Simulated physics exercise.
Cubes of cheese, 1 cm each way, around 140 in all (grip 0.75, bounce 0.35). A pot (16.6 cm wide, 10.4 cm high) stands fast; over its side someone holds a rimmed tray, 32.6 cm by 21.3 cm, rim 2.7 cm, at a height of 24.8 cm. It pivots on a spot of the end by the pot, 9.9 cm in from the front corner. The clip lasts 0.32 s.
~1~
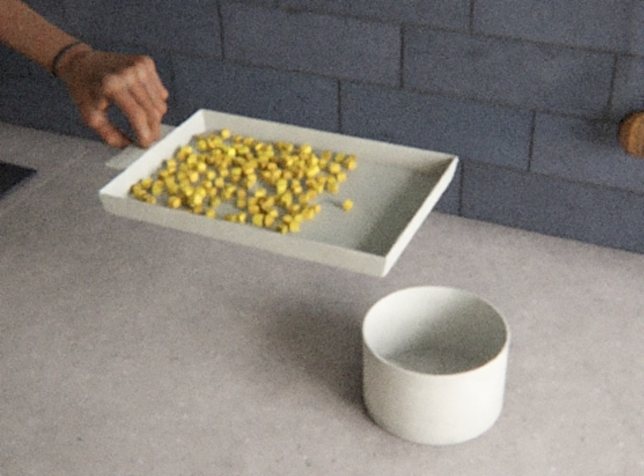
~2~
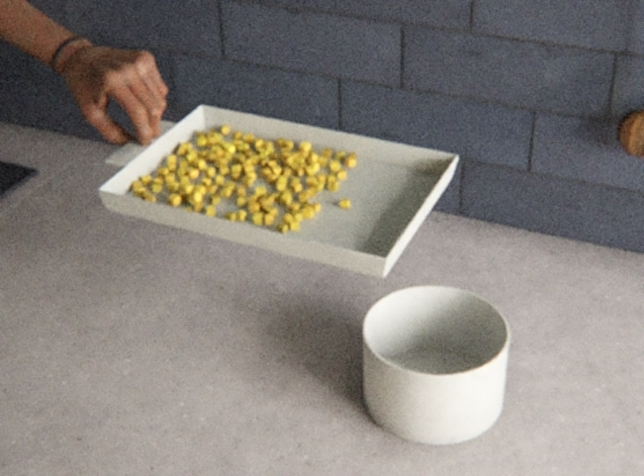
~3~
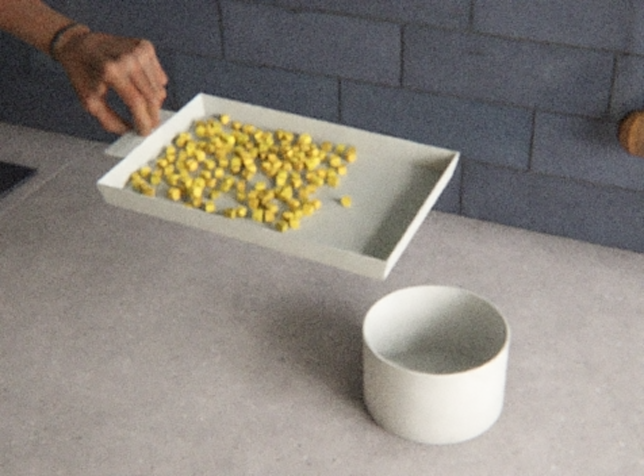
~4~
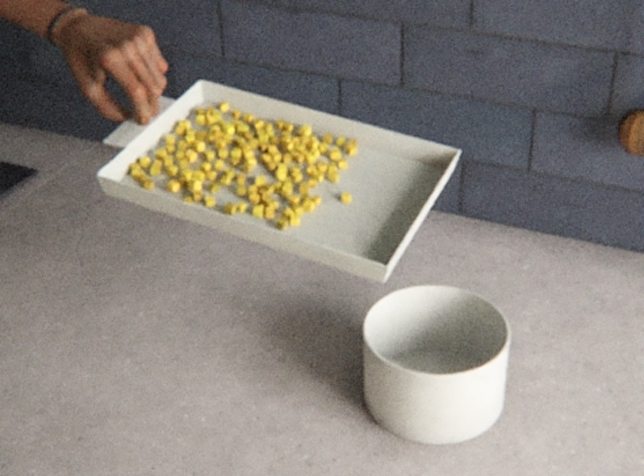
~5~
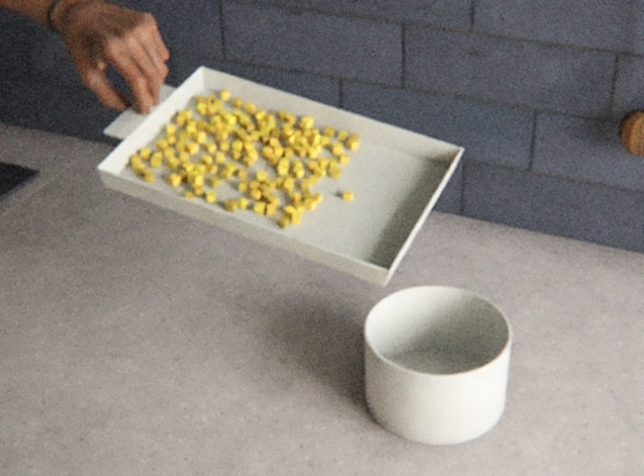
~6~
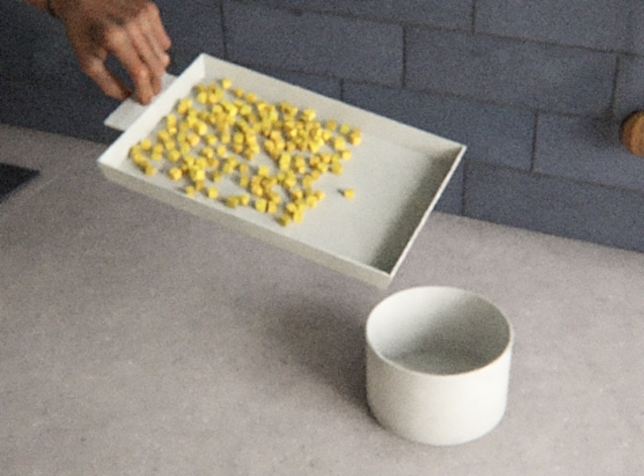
A hand slowly raises the left end of a pale tray holding small yellow cubes.
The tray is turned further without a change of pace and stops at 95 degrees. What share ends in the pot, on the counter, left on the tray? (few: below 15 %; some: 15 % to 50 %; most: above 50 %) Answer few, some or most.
In the pot: Few; on the counter: Most; left on the tray: Few.
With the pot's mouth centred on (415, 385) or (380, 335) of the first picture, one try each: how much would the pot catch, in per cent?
About 90 and 20 per cent.
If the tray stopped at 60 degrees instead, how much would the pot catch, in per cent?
It would be near 0 per cent.
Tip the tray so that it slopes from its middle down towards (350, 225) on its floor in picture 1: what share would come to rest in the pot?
About 25 per cent.
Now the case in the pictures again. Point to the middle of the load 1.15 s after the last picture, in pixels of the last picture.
Around (376, 311).
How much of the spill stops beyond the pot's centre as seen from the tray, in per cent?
About 70 per cent.
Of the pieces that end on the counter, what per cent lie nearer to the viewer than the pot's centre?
Roughly 100 per cent.
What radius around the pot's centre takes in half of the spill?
About 18 cm.
Then, 0.69 s after the last picture, tilt 52 degrees; the tray holds 100 %, the pot 0 %.
Then, 1.15 s after the last picture, tilt 77 degrees; the tray holds 50 %, the pot 0 %.
Then, 1.68 s after the last picture, tilt 95 degrees; the tray holds 45 %, the pot 0 %.
In the end, pot 0 %, counter 95 %, tray 5 %.
